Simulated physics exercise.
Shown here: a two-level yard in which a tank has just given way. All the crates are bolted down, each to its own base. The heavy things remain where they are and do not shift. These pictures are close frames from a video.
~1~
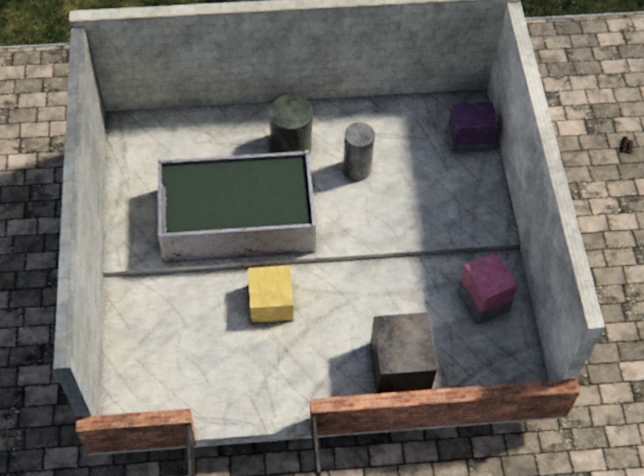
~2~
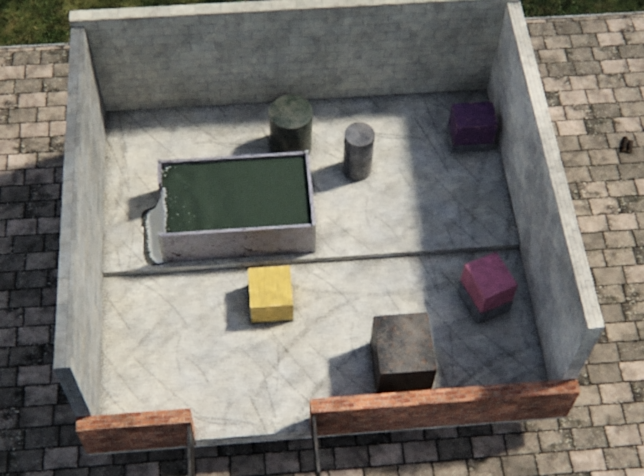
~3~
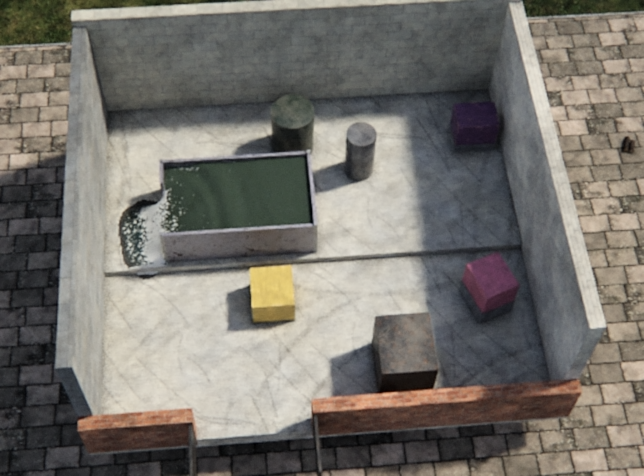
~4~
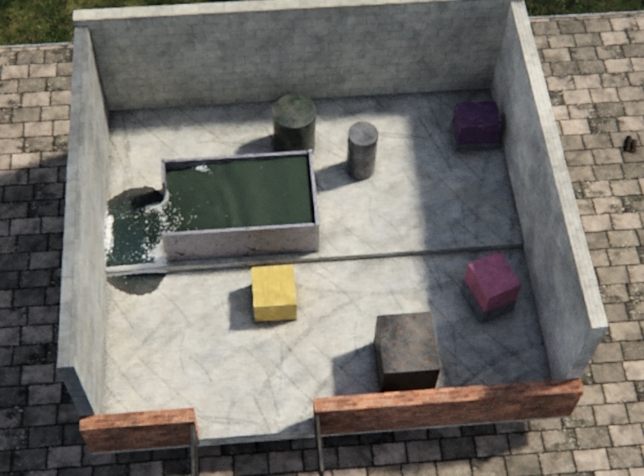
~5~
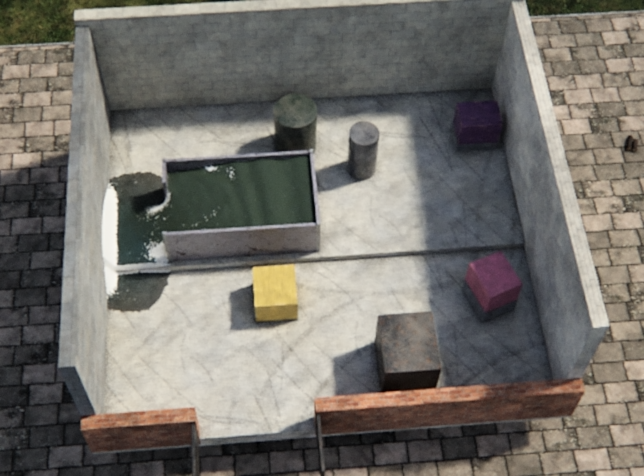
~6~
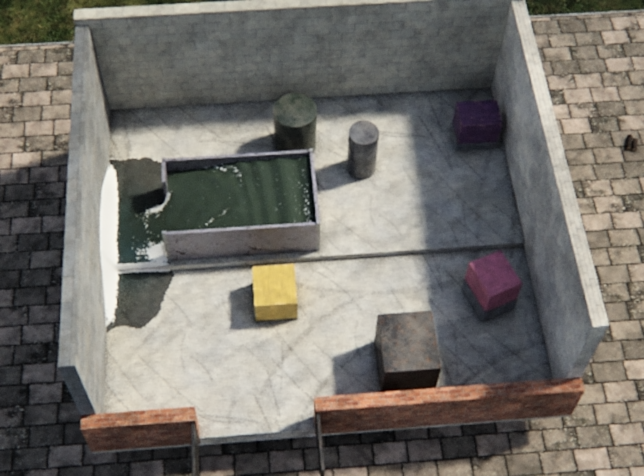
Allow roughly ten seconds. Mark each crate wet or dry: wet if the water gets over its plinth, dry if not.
Yellow crate wet, purple crate dry, pink crate dry.
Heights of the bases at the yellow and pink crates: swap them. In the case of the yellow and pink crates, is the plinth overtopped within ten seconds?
I'd say the yellow crate is unharmed and the pink crate gets swamped.
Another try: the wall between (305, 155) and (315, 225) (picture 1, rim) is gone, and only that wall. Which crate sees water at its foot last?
Last: The crate marked yellow.
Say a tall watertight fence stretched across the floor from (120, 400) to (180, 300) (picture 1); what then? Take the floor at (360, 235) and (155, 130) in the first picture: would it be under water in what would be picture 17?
In order, I'd call them bare and inundated.
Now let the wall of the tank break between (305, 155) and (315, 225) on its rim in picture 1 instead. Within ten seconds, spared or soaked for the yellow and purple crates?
The yellow one is reached; the purple one is reached.
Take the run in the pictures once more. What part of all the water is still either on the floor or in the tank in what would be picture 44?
Some 90 parts in a hundred have not run off.
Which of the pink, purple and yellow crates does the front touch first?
The answer is the yellow crate.
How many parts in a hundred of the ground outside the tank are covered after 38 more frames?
Close to 75 %.
A moment on, water covers 15 % of the floor; the yellow crate not reached, the purple crate not reached, the pink crate not reached.
Next, water covers 30 % of the floor; the yellow crate not reached, the purple crate not reached, the pink crate not reached.
Then, water covers 45 % of the floor; the yellow crate water round its plinth, the purple crate not reached, the pink crate not reached.
Later, water covers 75 % of the floor; the yellow crate water round its plinth, the purple crate water round its plinth, the pink crate water round its plinth.
In the end, water covers 95 % of the floor; the yellow crate was topped, the purple crate stayed above the water, the pink crate stayed above the water.
